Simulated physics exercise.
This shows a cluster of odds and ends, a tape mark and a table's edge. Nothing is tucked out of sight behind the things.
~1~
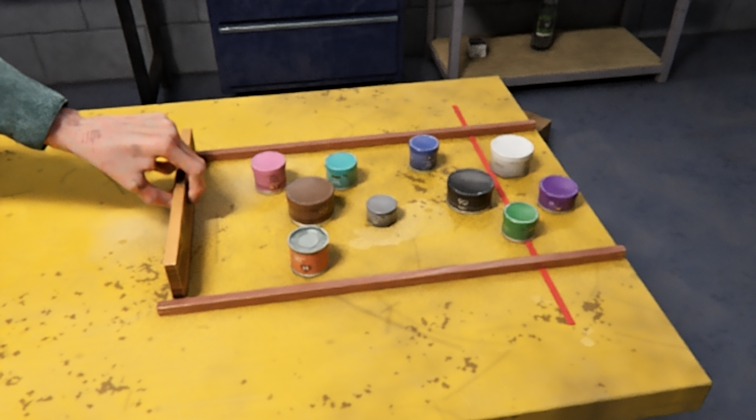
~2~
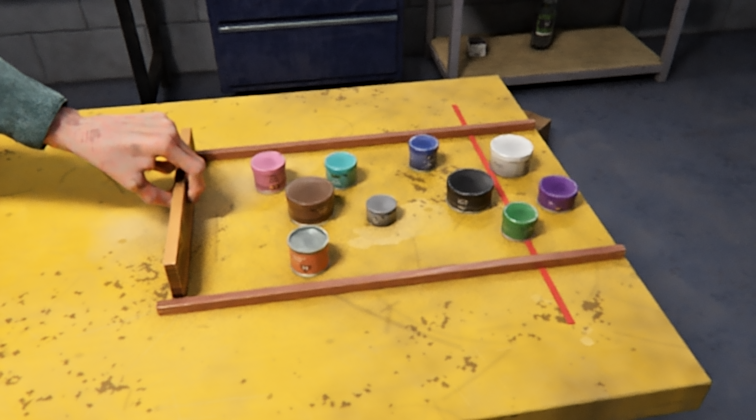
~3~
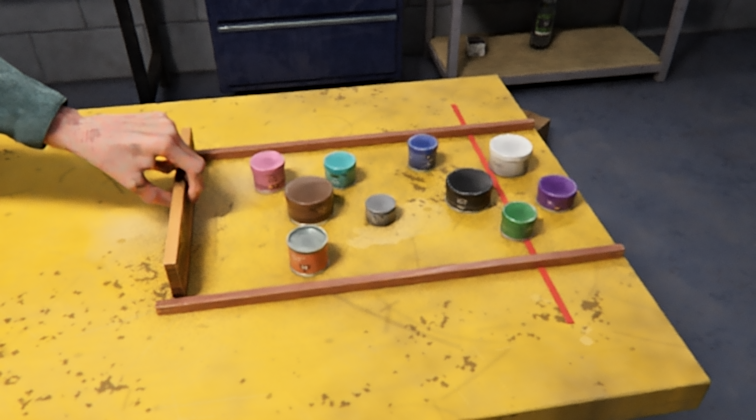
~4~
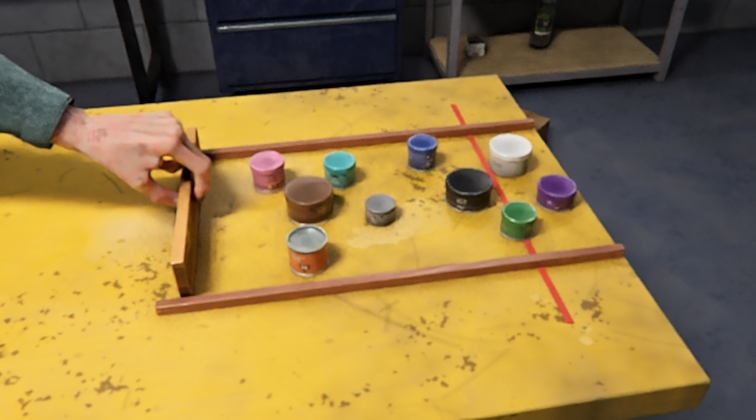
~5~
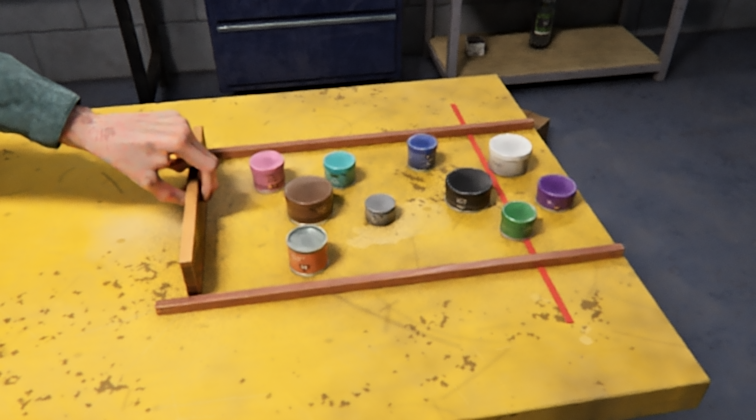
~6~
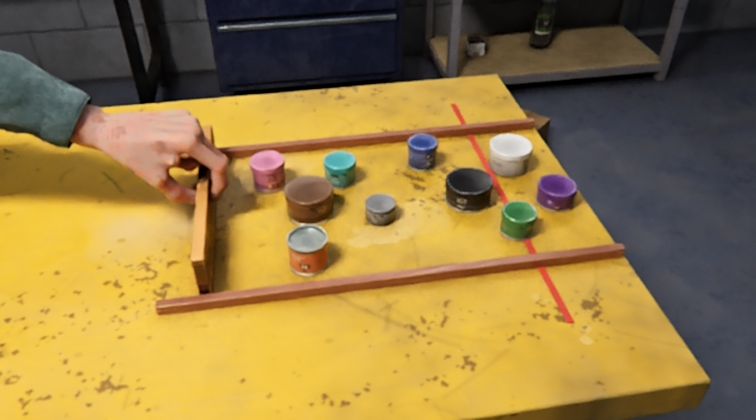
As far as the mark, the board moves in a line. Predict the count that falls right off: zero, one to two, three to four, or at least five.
The count is one to two.
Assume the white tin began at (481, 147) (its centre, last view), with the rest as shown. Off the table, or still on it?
White tin: Safe.
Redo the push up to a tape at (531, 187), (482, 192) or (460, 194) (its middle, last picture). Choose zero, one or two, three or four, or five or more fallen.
So, for the three spots in the order asked, I'd go with three or four, just one or two and no fall at all.
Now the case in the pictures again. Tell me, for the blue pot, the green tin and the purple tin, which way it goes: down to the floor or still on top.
Here's how it plays out: The blue pot stays where it is, the green tin stays where it is and the purple tin ends up off.
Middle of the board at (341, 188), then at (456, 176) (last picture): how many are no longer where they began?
The first count is 5, and then it's 10.
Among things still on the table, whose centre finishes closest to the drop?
That's the white tin.
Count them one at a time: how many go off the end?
The number that fall is 1.
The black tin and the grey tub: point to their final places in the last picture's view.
First object: (571, 185); second object: (528, 207).
Soon after, none off yet; purple tin at rest near (556, 194); white tin at rest near (509, 156); green tin at rest near (518, 221).
By the end, the number that fall off is one or two; fallen, purple tin.
